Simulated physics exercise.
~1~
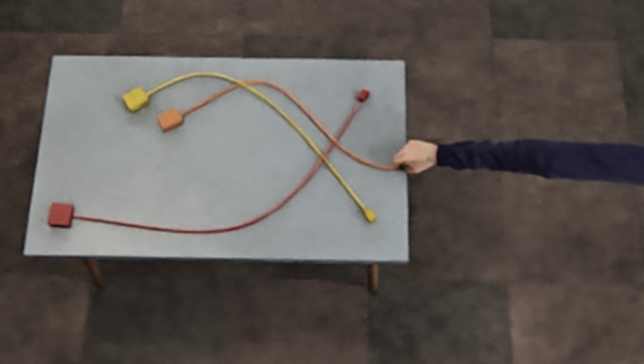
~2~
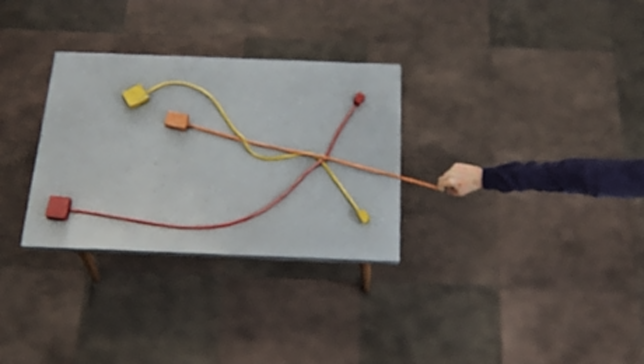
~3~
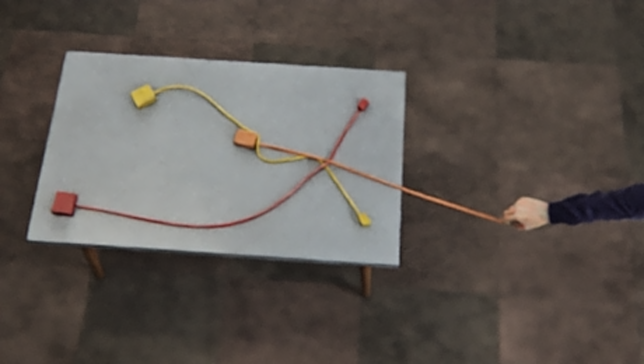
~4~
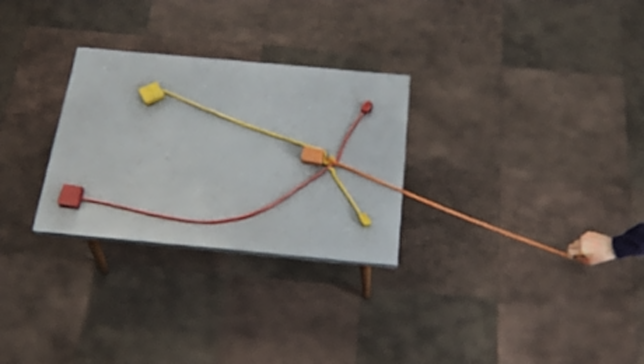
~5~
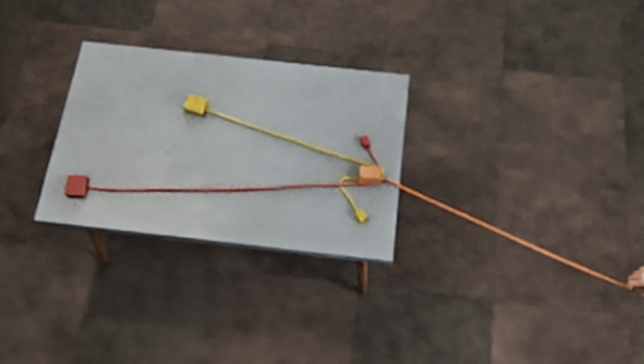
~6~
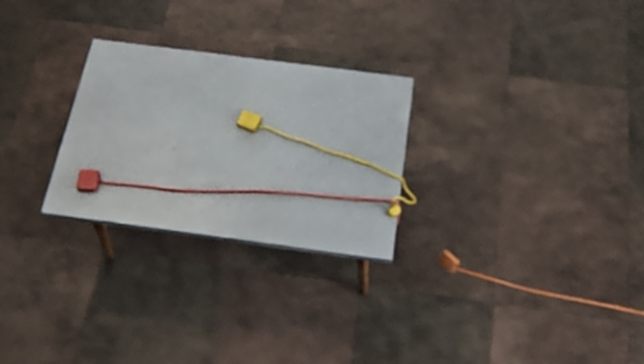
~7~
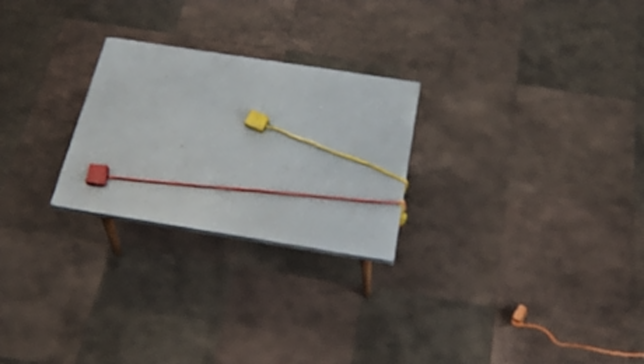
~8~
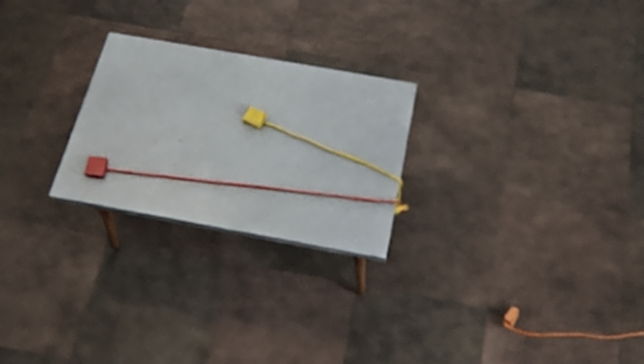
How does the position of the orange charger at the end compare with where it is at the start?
At the start the orange charger sits on the upper left part of the table. By the end it is off the table, down at the lower right beyond the table's right edge.
